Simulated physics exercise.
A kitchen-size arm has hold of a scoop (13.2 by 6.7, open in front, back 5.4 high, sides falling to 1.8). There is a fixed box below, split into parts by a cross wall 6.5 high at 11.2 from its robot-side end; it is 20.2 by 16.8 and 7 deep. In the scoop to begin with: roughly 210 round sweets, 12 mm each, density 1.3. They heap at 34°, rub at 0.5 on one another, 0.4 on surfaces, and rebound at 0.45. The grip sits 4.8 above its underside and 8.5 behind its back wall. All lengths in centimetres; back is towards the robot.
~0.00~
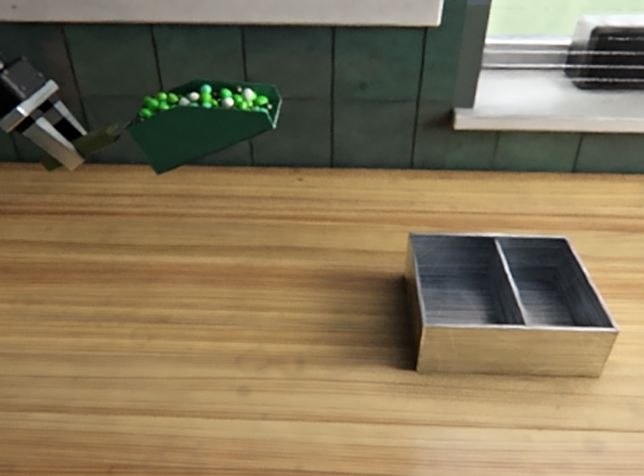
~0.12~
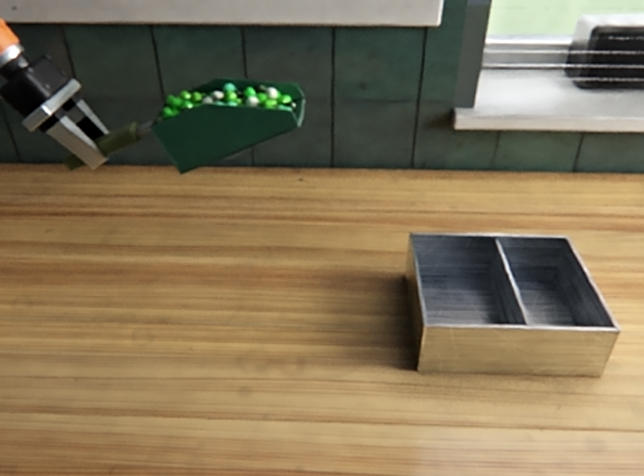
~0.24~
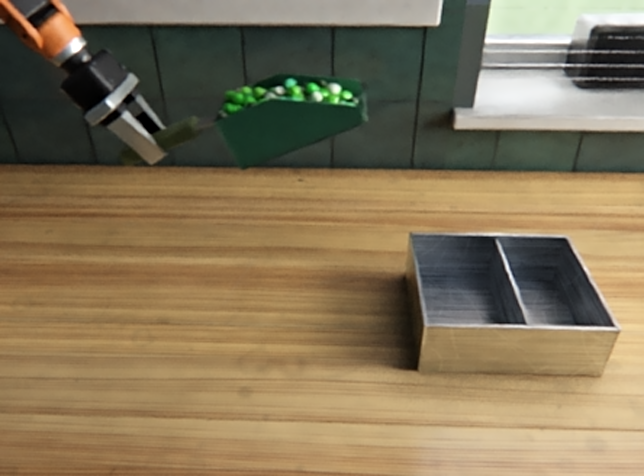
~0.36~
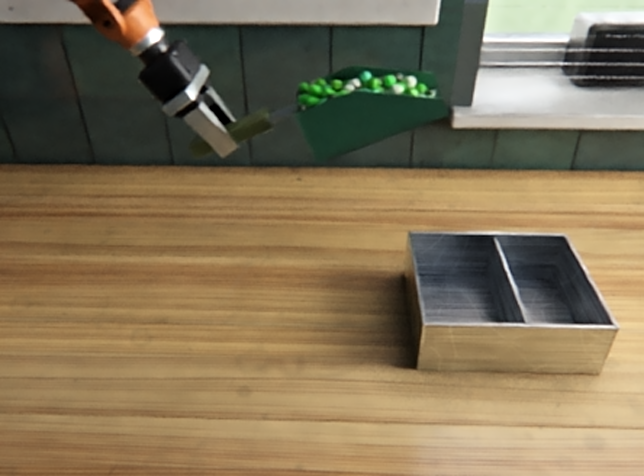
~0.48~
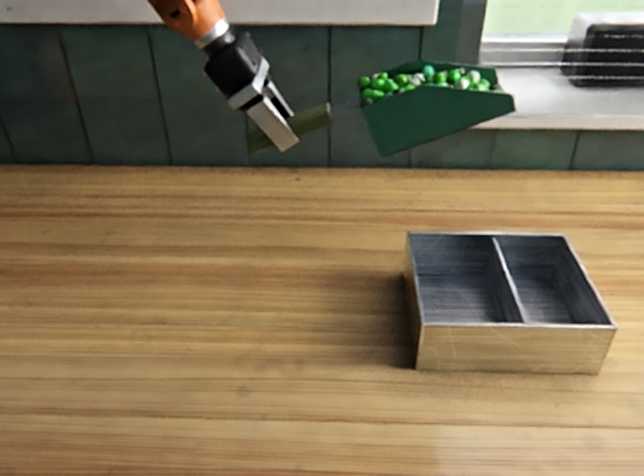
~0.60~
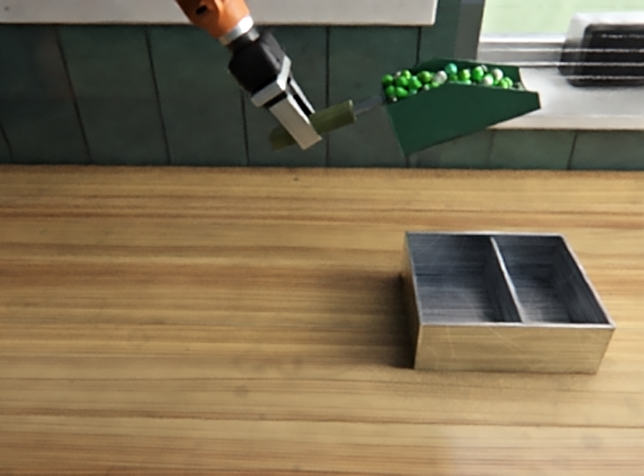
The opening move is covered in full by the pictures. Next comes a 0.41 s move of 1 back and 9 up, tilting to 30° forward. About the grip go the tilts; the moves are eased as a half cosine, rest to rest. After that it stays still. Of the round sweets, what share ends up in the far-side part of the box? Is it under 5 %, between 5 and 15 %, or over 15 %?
It is over 15 %.
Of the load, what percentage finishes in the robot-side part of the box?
75 per cent, give or take.
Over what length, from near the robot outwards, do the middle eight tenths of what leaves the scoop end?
I'd put it near 16 cm.
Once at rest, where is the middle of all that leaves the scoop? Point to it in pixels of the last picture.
In the final picture, somewhere near (476, 312).
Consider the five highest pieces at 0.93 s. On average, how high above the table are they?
They are some 30 centimetres up.
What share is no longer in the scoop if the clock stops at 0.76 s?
0 %.
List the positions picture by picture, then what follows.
The first frame shows the scoop floor at (209, 138), tilted 24° backward; upper third of the load around (206, 106), from x 140 to 265, top at y 90; 207 on the scoop.
The second frame shows the scoop floor at (232, 137), tilted 24° backward; upper third of the load around (230, 104), from x 160 to 290, top at y 90.
The third frame shows the scoop floor at (292, 133), tilted 23° backward; upper third of the load around (295, 100), from x 220 to 355, top at y 85.
The fourth frame shows the scoop floor at (366, 126), tilted 23° backward; upper third of the load around (373, 92), from x 300 to 430, top at y 80.
The fifth frame shows the scoop floor at (428, 121), tilted 22° backward; upper third of the load around (436, 88), from x 365 to 495, top at y 75.
The sixth frame shows the scoop floor at (450, 119), tilted 22° backward; upper third of the load around (460, 86), from x 390 to 520, top at y 70; 207 on the scoop.
After 0.76 s, tilted 4° backward, highest piece 31 above the table; 207 on the scoop.
After 0.93 s, tilted 25° forward, highest piece 31 above the table; 205 on the scoop, 2 in flight or on a rim.
After 1.21 s, tilted 30° forward, highest piece 29 above the table; 136 on the scoop, 34 in the robot-side part, 37 in flight or on a rim.
After 2.26 s, tilted 30° forward, highest piece 3 above the table; 158 in the robot-side part, 49 in the far-side part.
In the end, 158 in the robot-side part, 49 in the far-side part. That is 24 % in the far-side part of the box.
